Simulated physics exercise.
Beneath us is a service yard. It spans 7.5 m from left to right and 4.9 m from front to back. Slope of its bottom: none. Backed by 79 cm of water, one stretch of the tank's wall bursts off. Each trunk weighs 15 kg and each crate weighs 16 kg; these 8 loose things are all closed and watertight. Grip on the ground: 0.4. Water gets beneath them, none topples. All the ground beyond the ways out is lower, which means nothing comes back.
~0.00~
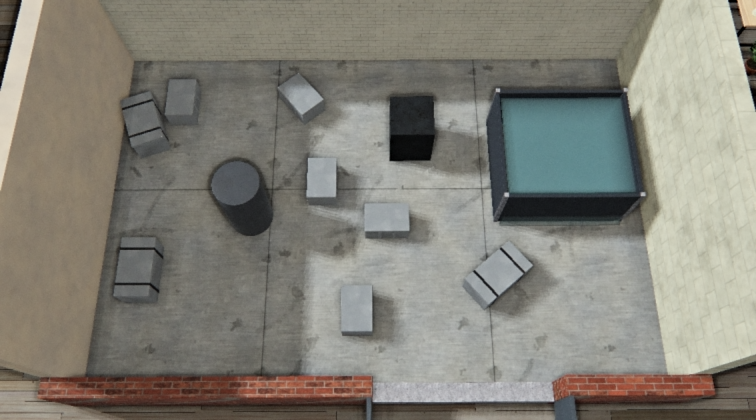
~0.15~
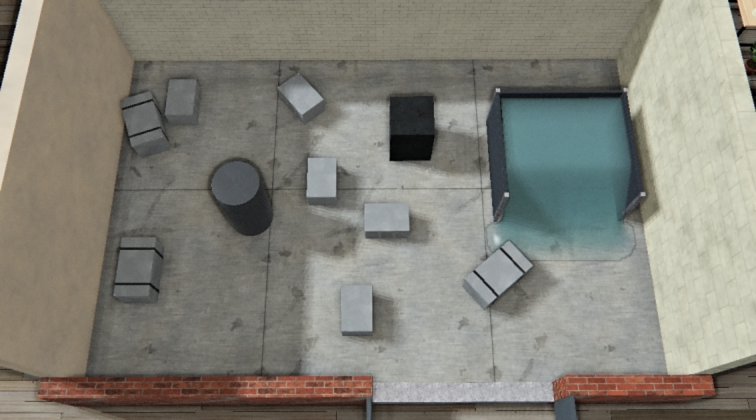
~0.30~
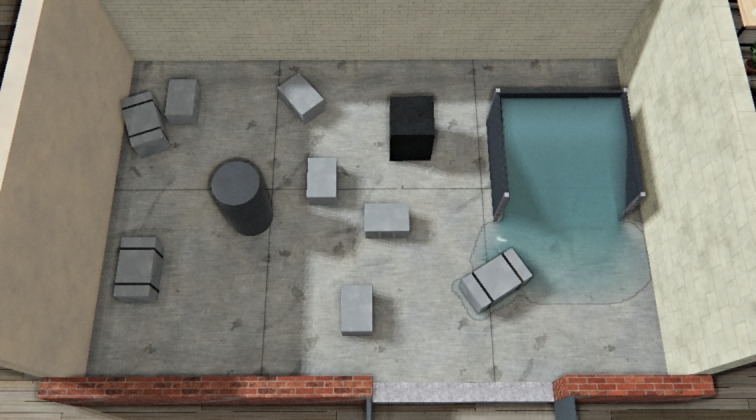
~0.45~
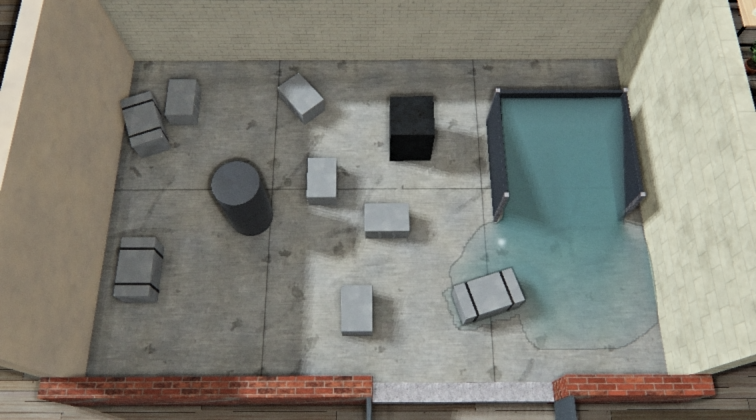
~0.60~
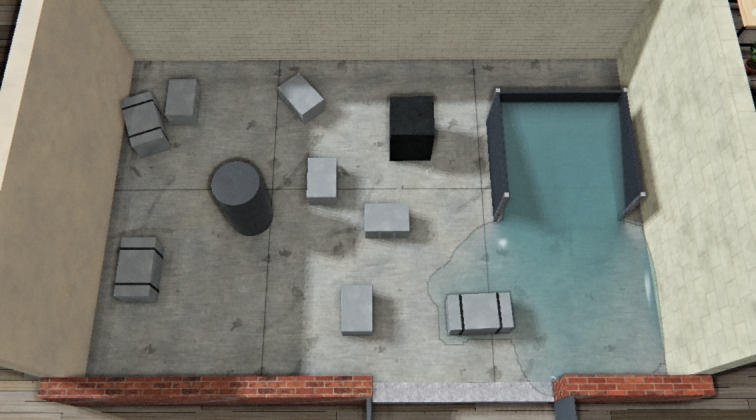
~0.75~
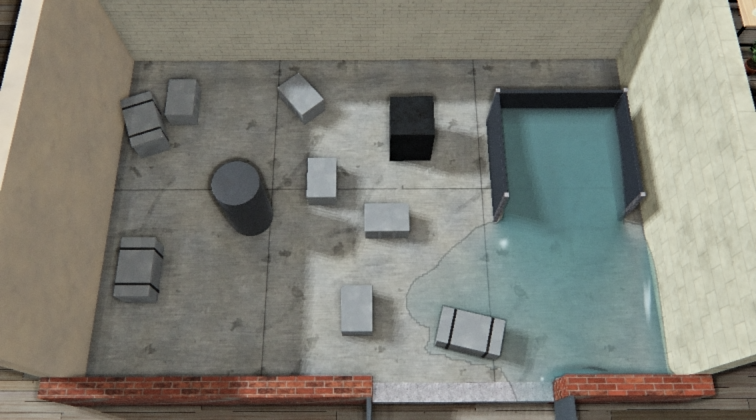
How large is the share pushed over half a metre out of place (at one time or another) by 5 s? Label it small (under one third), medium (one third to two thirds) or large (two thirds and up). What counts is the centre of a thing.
Small.
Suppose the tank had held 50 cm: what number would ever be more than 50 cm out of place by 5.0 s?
Then it comes to 1.
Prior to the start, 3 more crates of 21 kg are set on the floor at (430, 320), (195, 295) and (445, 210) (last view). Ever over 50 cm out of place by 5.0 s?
Note, in sequence: Over threshold; under threshold; under threshold.
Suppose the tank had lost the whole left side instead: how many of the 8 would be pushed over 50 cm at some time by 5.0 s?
That gives 7 of them.
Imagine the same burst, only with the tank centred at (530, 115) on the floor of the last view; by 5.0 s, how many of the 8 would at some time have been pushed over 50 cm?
Then the count would be 2.
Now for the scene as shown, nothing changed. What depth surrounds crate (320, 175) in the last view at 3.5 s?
Depth: Near 0 cm.
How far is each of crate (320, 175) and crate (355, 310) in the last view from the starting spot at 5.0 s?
First: 0 cm. Second: 200 cm.
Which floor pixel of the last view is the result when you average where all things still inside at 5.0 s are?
Centre of the remaining things: Roughly (244, 184).
After 1.1 s 1 of 8 are over 50 cm from their spots; 0 afloat.
After 2.2 s 1 of 8 are over 50 cm from their spots; 0 afloat.
After 3.5 s 2 of 8 are over 50 cm from their spots; 0 afloat.
After 5.0 s 2 of 8 are over 50 cm from their spots, and 2 have been at some point; 0 afloat.
